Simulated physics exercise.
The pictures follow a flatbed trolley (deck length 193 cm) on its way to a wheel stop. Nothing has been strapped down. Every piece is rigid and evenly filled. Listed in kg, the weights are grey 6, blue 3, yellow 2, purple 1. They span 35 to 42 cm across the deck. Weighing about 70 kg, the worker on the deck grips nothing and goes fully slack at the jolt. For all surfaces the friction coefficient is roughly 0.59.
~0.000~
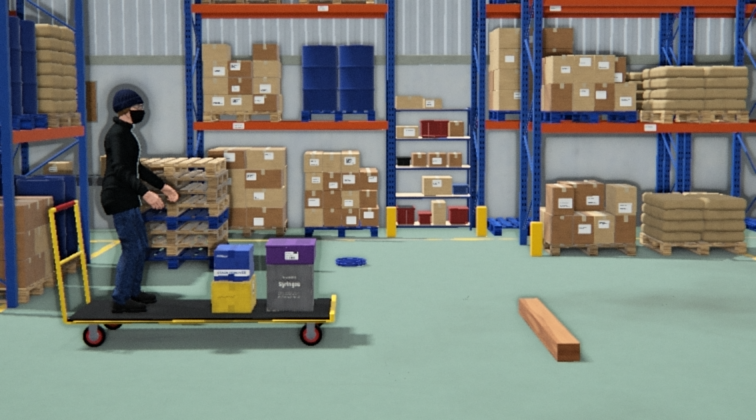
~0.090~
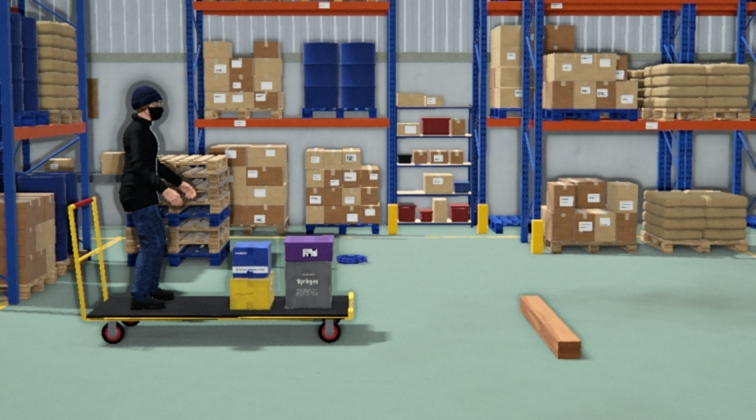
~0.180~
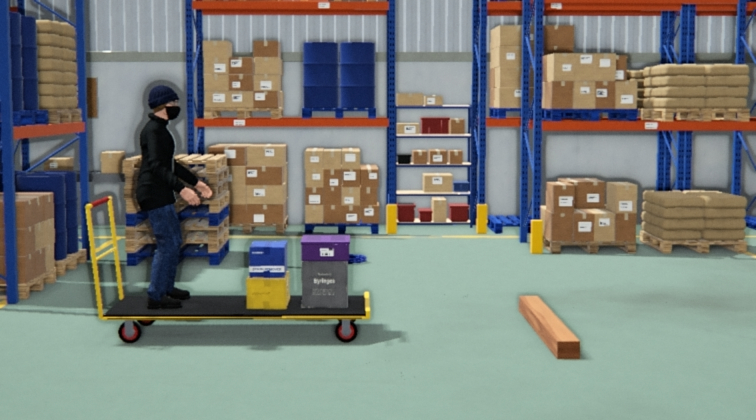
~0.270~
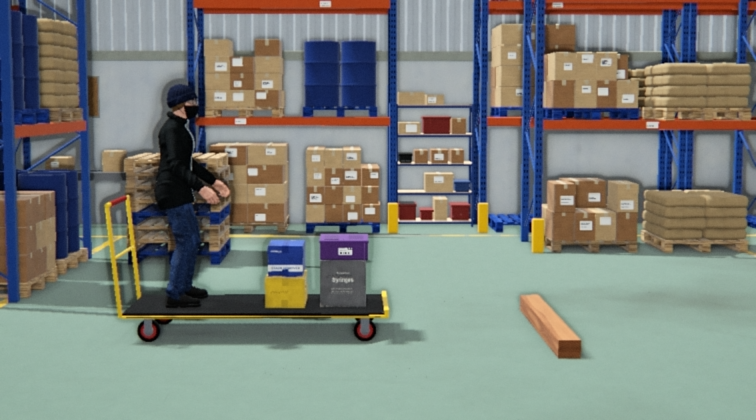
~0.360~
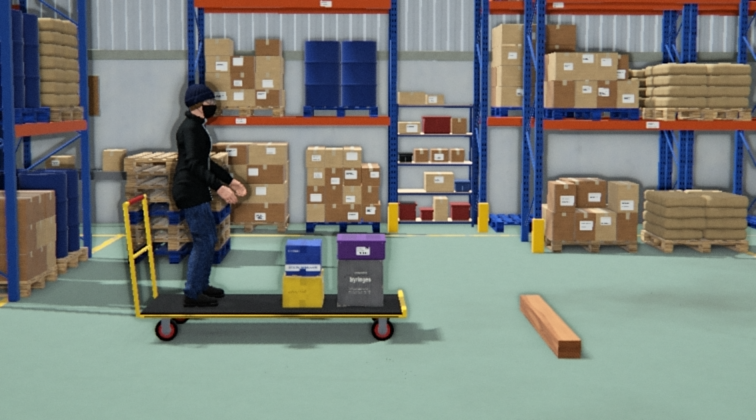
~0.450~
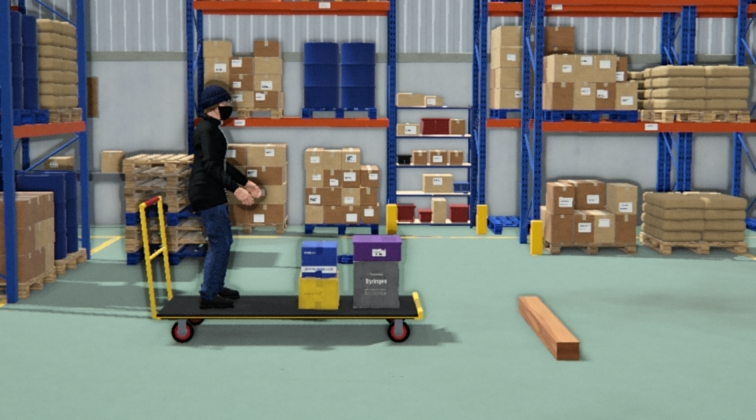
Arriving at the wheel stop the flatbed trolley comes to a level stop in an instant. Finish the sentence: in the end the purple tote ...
In the end the purple tote is left on the deck.
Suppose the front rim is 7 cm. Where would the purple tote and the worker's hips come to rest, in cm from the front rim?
Rest positions from the front rim: Purple 10 cm behind; hips 130 cm behind.
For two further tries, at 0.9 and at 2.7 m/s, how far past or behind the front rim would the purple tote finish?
30 cm behind, then 120 cm past.
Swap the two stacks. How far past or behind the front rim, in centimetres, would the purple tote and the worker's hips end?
Purple 50 behind, hips 130 behind.
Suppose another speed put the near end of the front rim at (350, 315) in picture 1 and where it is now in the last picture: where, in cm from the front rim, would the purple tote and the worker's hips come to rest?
Rest points: Purple at 20 cm behind, hips at 130 cm behind.
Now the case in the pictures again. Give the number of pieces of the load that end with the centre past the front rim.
A total of 0.
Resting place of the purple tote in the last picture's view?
About (534, 249).
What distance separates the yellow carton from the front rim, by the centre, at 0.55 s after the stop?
Behind the rim by about 65 cm.
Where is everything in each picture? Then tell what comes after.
In the first picture, purple tote (291, 251), blue carton (234, 263), rim corner (332, 317); 0 cm covered, 165 to go.
In the second picture, purple tote (310, 249), blue carton (252, 260), rim corner (351, 314); 13 cm covered, 152 to go.
In the third picture, purple tote (326, 248), blue carton (269, 259), rim corner (368, 314); 26 cm covered, 139 to go.
In the fourth picture, purple tote (344, 247), blue carton (287, 258), rim corner (387, 313); 39 cm covered, 126 to go.
In the fifth picture, purple tote (361, 247), blue carton (304, 258), rim corner (405, 312); 52 cm covered, 112 to go.
In the sixth picture, purple tote (377, 248), blue carton (320, 259), rim corner (421, 314); 66 cm covered, 99 to go. Speed about 1.5 m/s.
After 1.13 s the deck stops.
After 1.38 s the purple tote is 12 cm behind the rim, tilted 0°, near (533, 248) in the last picture's view.
After 1.68 s the purple tote is 12 cm behind the rim, tilted 0°, near (534, 249) in the last picture's view.
After 2.13 s the purple tote is 12 cm behind the rim, tilted 0°, near (534, 249) in the last picture's view.
When all is still (2.5 s), nothing is past the rim; behind it, grey carton, blue carton, yellow carton, purple tote and the worker's hips.
